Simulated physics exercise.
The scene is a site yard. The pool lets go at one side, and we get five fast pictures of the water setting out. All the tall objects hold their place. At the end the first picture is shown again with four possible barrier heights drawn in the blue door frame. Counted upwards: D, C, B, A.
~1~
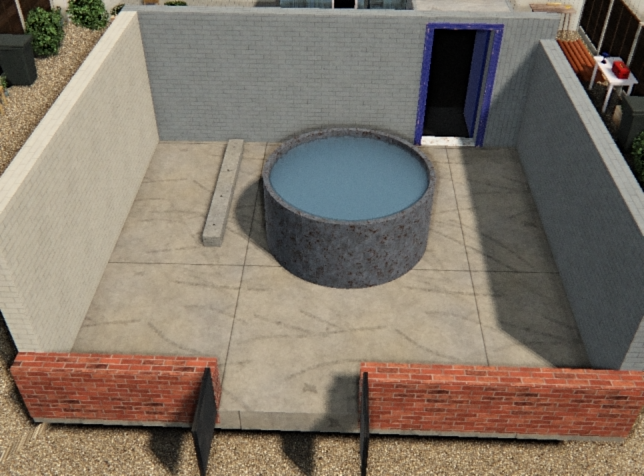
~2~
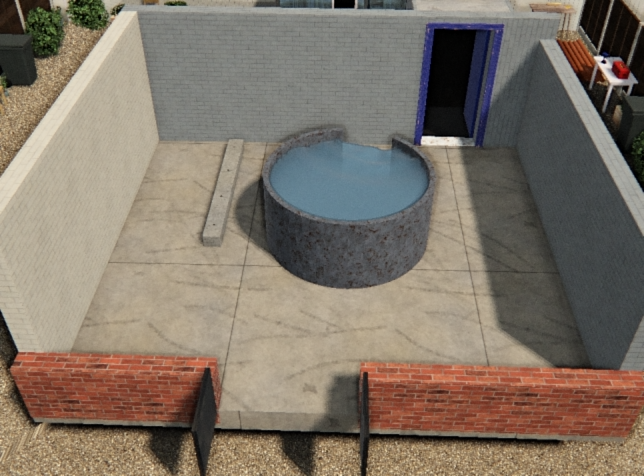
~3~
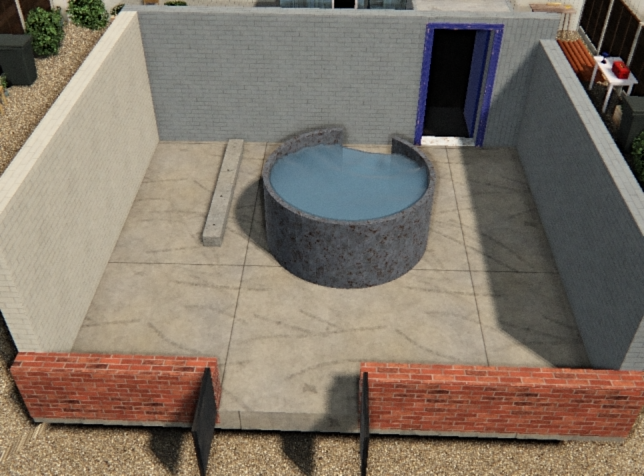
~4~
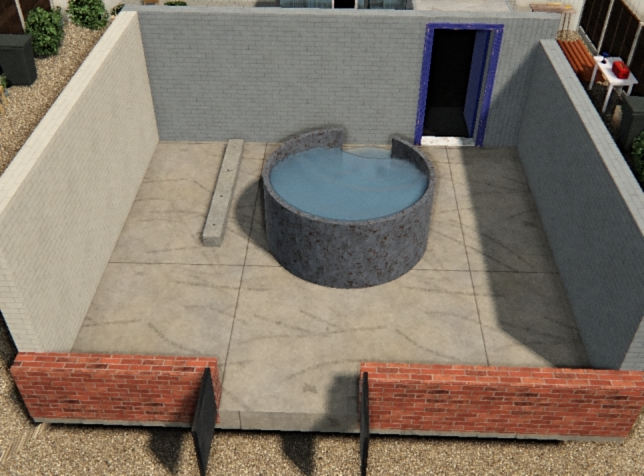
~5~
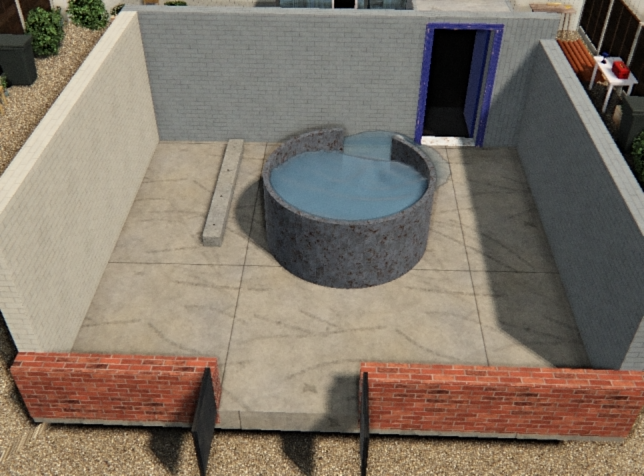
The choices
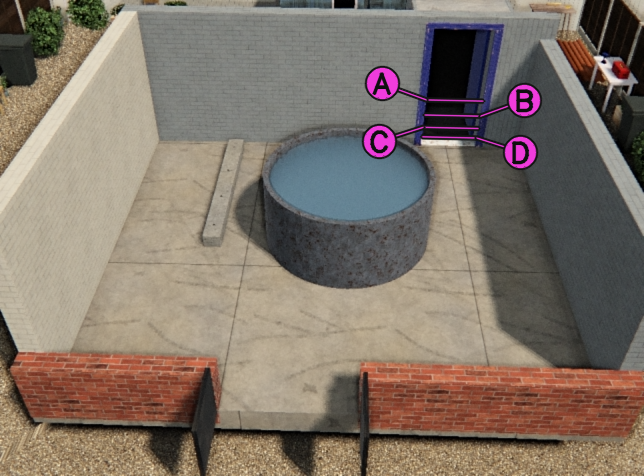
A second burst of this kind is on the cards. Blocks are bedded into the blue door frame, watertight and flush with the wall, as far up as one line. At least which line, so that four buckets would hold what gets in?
C is the one.
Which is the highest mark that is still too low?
D it is.
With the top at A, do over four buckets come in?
No, not at all.
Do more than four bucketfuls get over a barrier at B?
No.
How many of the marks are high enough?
Three of them.
On the marked copy, A at (454, 100); B at (452, 115); C at (450, 127); D at (449, 137); from the bottom up D, C, B, A.
Choosing A, nothing gets over.
Choosing B, nothing gets over.
Choosing C, a splash gets over, under a bucket.
Choosing D, about 10 bucketfuls get in.
